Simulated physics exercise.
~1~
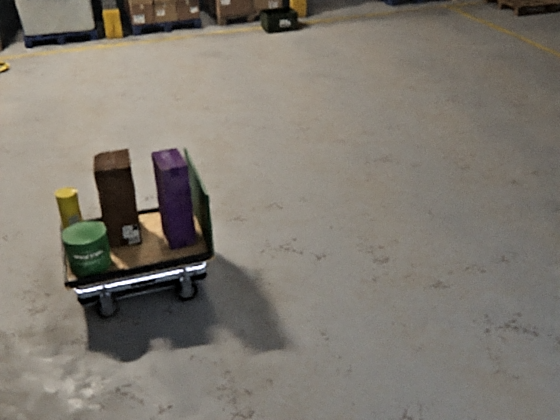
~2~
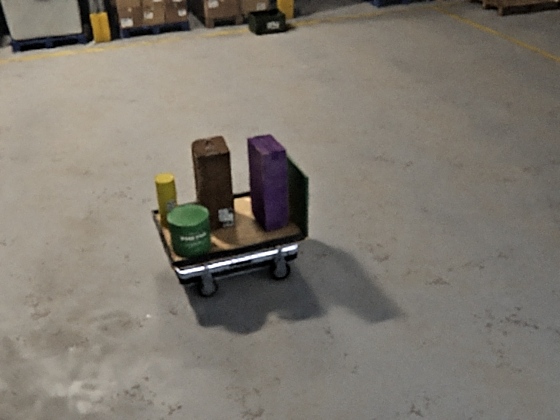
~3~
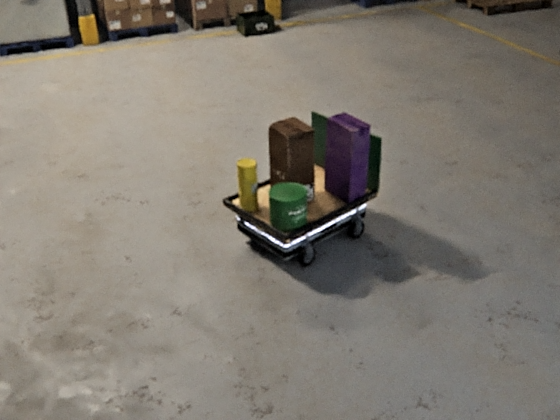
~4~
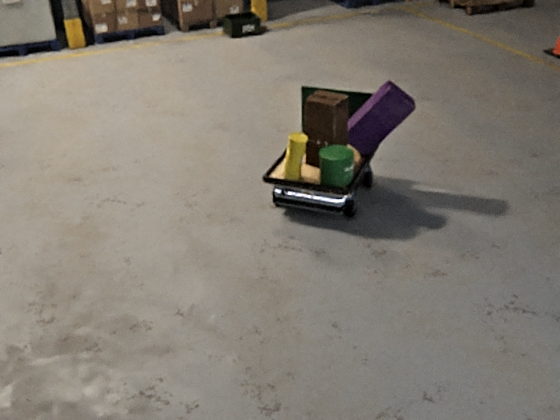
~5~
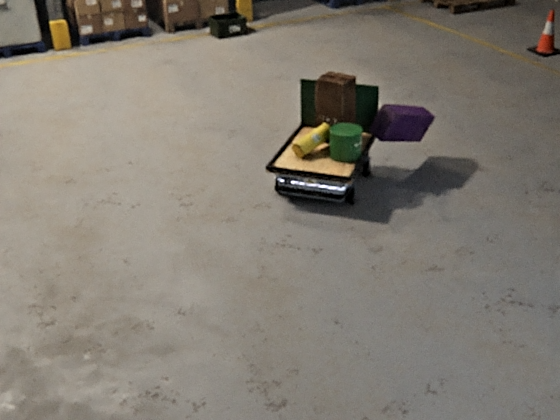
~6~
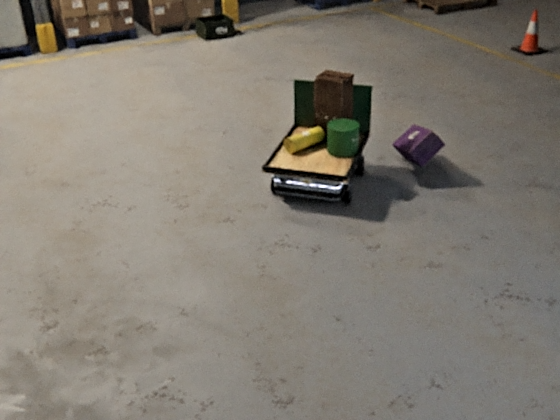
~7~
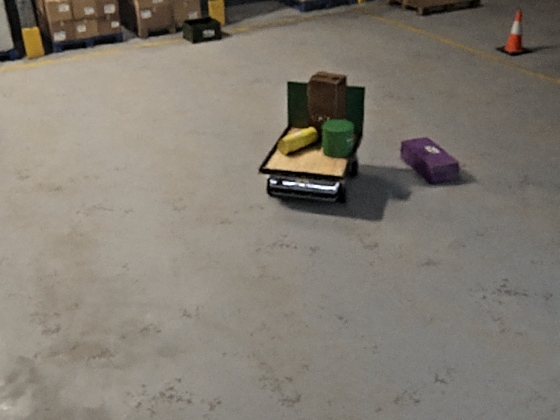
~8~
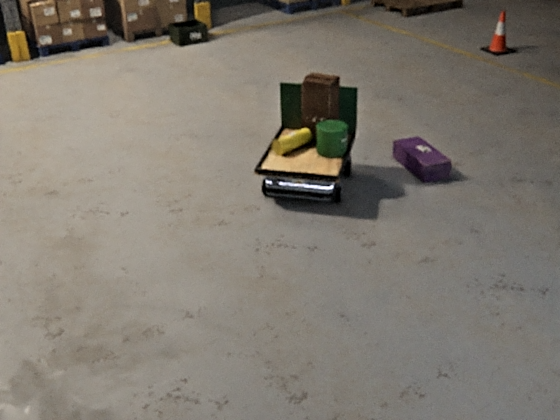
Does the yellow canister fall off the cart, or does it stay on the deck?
The yellow canister stays on the cart. It tips over and ends up lying on its side on the deck.
Cart carrying four items turning and stopping on a warehouse floor, purple box tumbling off right, yellow canister toppling aboard.
